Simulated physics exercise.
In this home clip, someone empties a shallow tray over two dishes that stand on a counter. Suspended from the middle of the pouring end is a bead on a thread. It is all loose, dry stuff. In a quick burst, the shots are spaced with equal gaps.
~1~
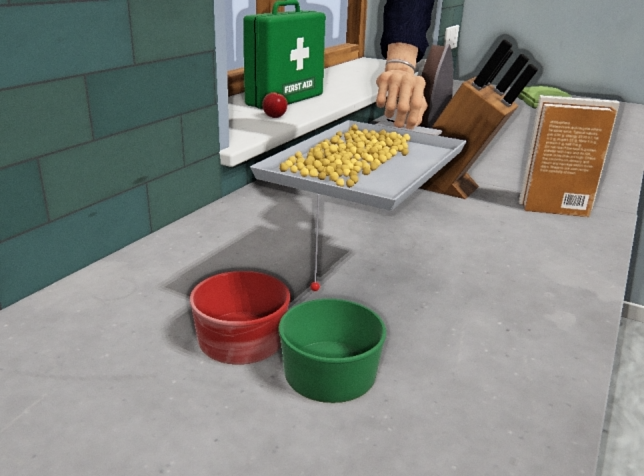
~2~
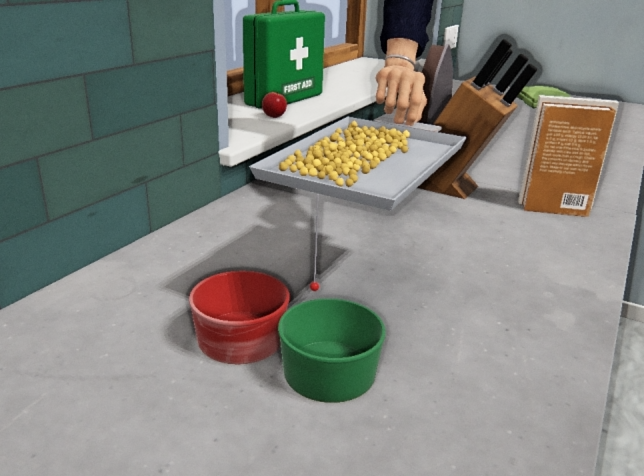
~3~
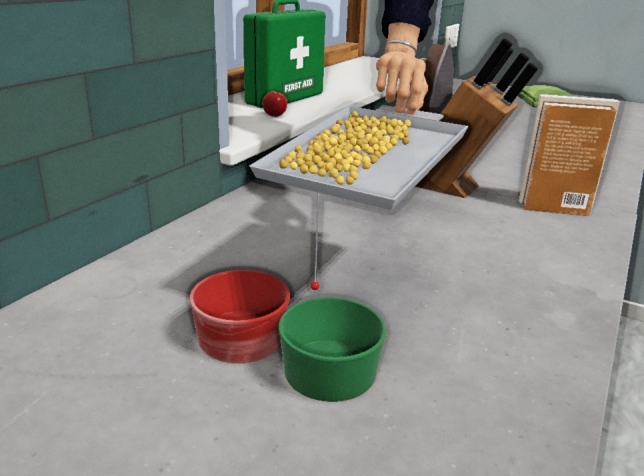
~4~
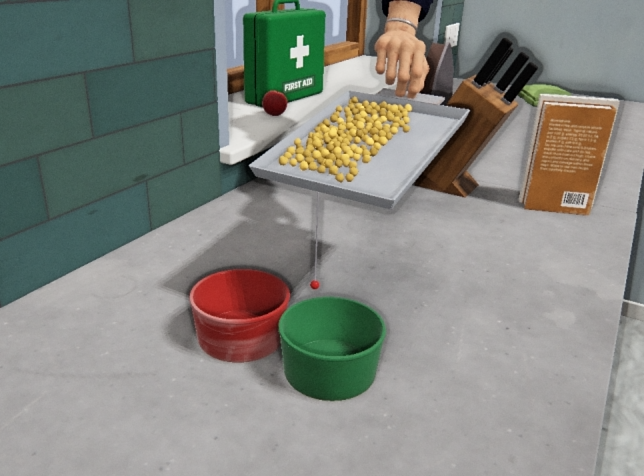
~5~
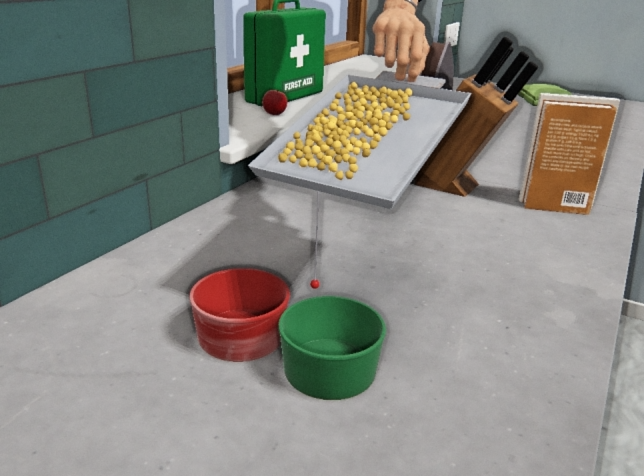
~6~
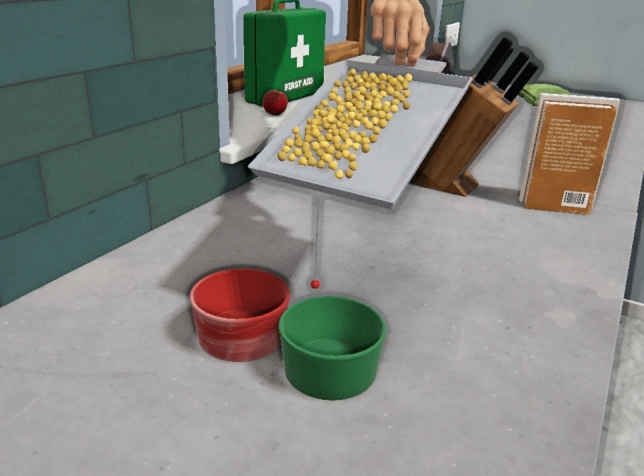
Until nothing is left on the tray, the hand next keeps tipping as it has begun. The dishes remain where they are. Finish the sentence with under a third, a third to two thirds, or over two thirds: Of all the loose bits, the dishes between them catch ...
Of all the loose bits, the dishes between them catch over two thirds.
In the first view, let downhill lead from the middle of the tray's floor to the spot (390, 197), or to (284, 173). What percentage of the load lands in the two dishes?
The first try yields 40 percent and the second 50 percent.
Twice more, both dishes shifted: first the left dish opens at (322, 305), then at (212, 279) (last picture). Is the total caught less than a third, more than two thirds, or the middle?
In order: The middle third, then between a third and two thirds.
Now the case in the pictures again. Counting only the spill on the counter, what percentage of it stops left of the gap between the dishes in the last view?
Near 40 in a hundred.
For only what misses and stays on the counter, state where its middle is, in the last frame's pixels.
Centre at rest: About (272, 414).
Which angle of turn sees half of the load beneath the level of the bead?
The tilt is near 115° by then.
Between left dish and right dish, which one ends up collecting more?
That would be the right-hand one.
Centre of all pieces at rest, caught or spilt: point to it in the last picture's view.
Once it all stops, the middle lies near (315, 366).
Soon after the last picture, tray tipped steeply; nearly all on the tray; a stray few in the right dish; a stray few in the left dish; a stray few outside both; a stray few in the air.
A little later, tray tipped past a quarter turn; about a quarter on the tray; about a quarter in the right dish; a stray few in the left dish; a stray few outside both; about half in the air.
Later still, tray tipped past a quarter turn; about two thirds in the right dish; about a quarter in the left dish; a small part outside both.
At rest, tray tipped past a quarter turn; about two thirds in the right dish; about a quarter in the left dish; a small part outside both.
